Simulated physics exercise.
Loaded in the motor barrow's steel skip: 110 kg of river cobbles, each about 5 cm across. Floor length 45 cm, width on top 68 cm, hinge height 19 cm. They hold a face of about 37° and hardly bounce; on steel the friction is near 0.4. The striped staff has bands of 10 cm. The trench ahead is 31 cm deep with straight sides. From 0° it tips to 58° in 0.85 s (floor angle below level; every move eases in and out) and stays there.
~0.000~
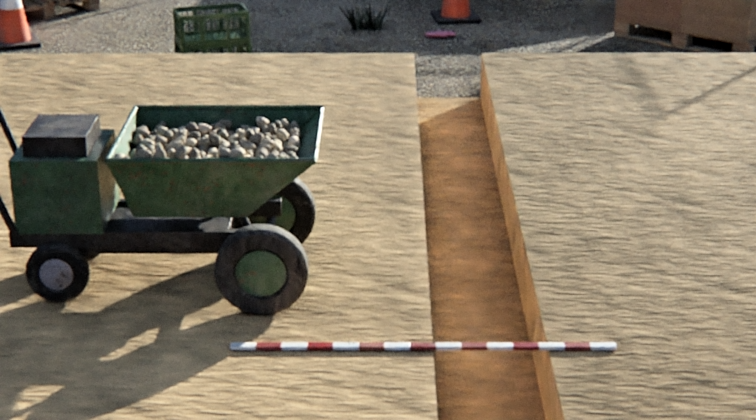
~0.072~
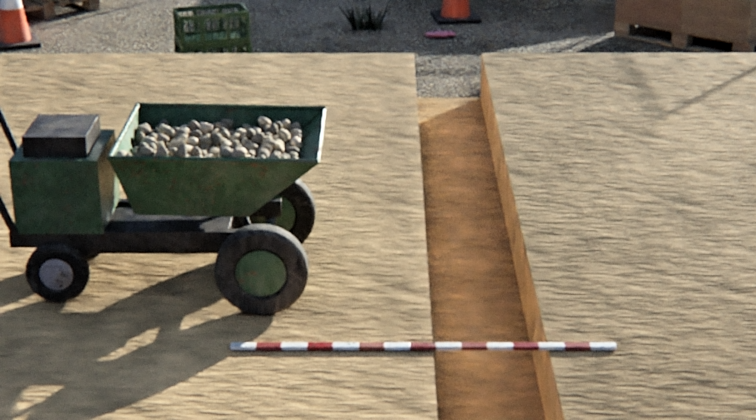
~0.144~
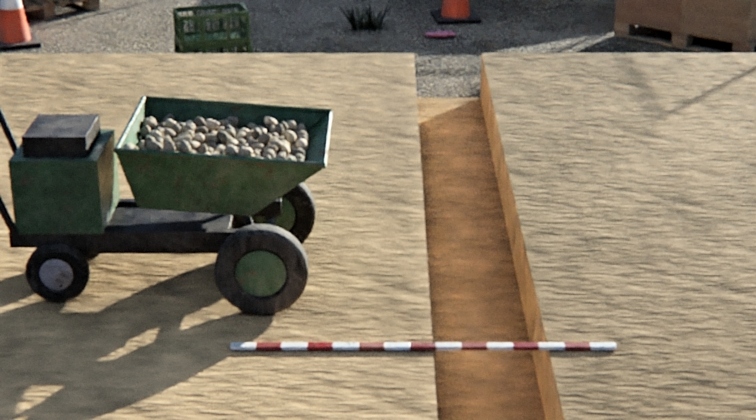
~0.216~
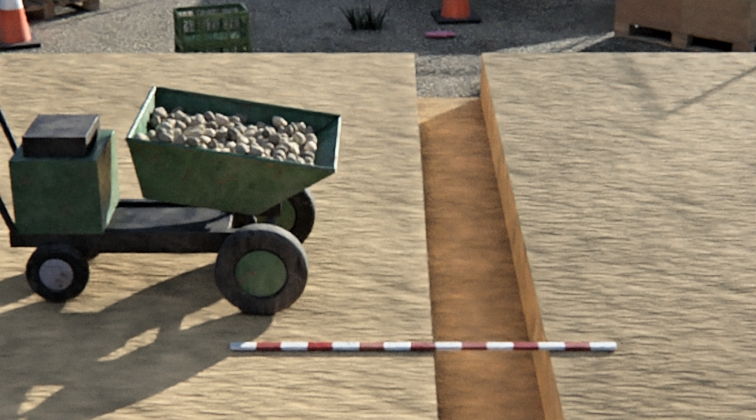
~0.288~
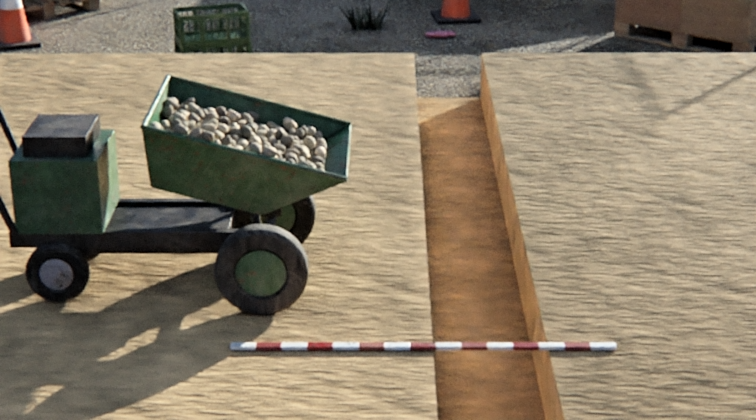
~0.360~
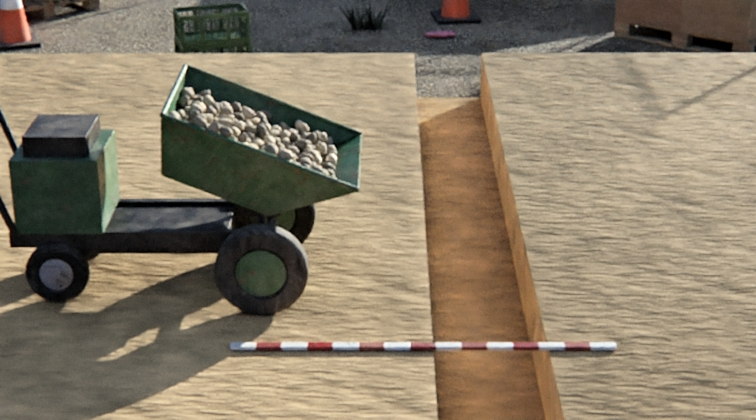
At first, a green motor barrow stands left of a straight-sided trench, its skip of rounded stones sitting level behind a red-and-white striped staff. The skip then tilts toward the trench, slowly and then more steeply, its left end rising well above the chassis while the stones remain inside.
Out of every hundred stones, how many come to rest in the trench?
About 91 per cent.
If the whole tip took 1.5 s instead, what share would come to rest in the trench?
In that case some 90 per cent.
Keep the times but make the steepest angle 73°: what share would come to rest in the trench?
In that case some 80 per cent.
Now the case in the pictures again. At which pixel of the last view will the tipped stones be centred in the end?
Their middle is at about (473, 330).
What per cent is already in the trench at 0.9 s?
About 5 per cent by then.
After 0.6 s the floor is at 49°; 100 % in the skip; the foremost stones are at (370, 208).
After 0.9 s the floor is at 58°; 84 % in the skip, 10 % short of the trench, 6 % in the trench; the foremost stones are at (449, 256).
After 1.3 s the floor is at 58°; 38 % in the skip, 11 % short of the trench, 51 % in the trench; the foremost stones are at (526, 338).
After 3.2 s the floor is at 58°; 0 % in the skip, 9 % short of the trench, 91 % in the trench; the foremost stones are at (525, 328).
